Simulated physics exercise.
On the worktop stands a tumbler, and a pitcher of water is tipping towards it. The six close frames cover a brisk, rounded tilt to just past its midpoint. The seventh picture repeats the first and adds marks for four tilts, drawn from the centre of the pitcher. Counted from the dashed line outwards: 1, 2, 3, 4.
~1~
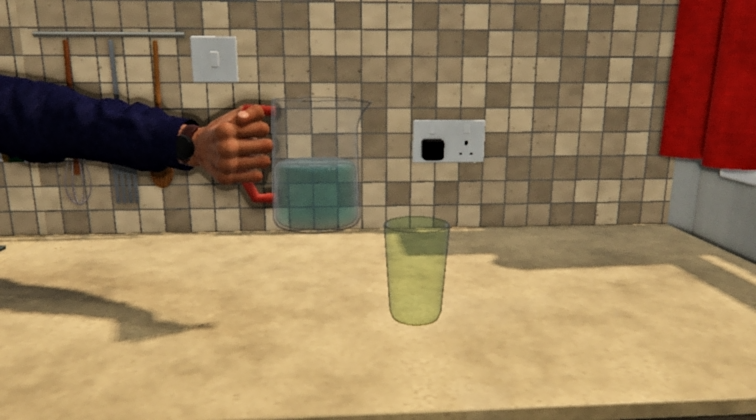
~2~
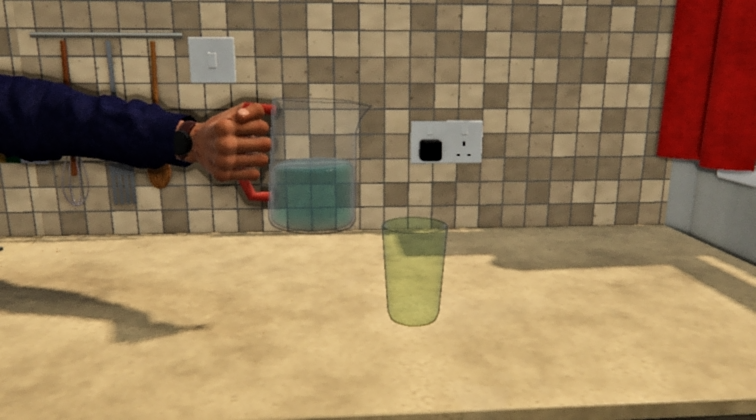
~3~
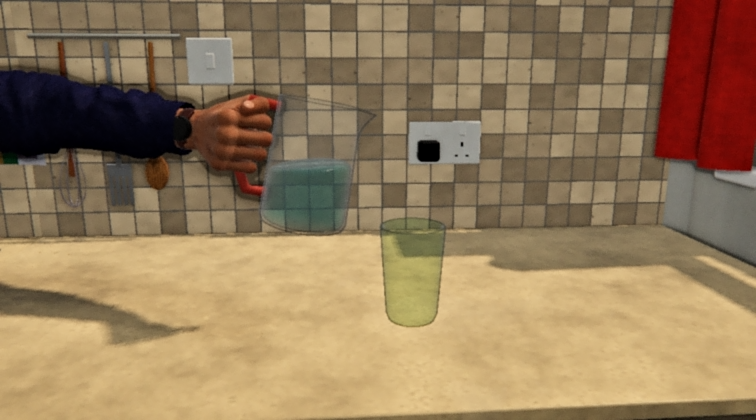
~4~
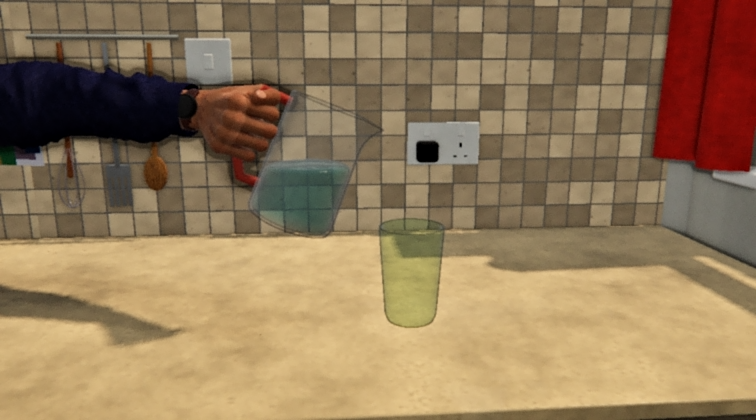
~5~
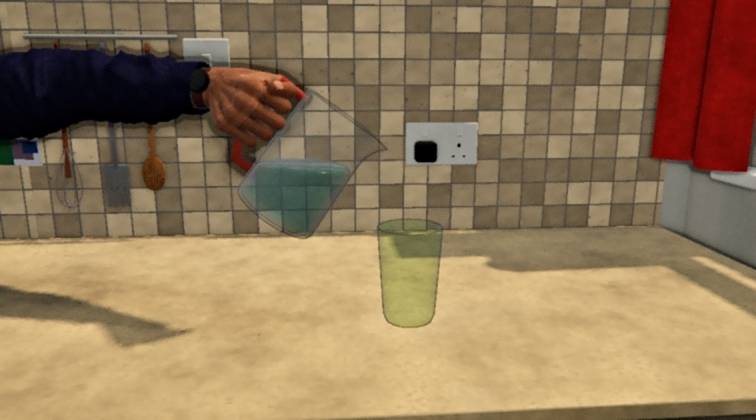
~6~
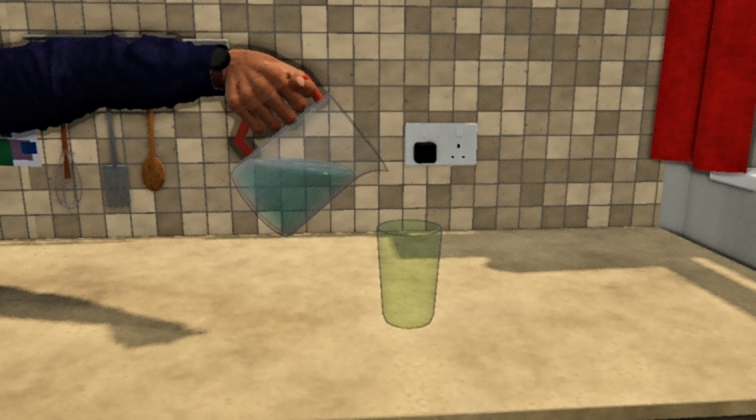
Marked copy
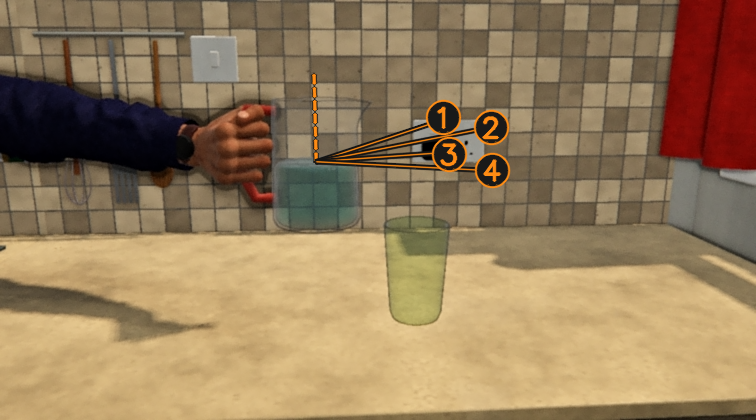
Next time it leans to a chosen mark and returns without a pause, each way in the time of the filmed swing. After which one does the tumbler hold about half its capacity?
I would pick tilt 2.
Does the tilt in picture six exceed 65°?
No, it does not.
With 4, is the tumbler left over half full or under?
Over half.
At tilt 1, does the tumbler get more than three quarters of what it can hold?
No, less.
In orange, 1 at (427, 124); 2 at (474, 130); 3 at (432, 153); 4 at (475, 169).
Choosing 1, the tumbler ends with about 34 % of what it can hold.
Choosing 2, the tumbler ends with about 53 % of what it can hold.
Choosing 3, the tumbler ends with about 71 % of what it can hold.
Choosing 4, the tumbler ends with about 85 % of what it can hold; 6 % of the water is spilt.
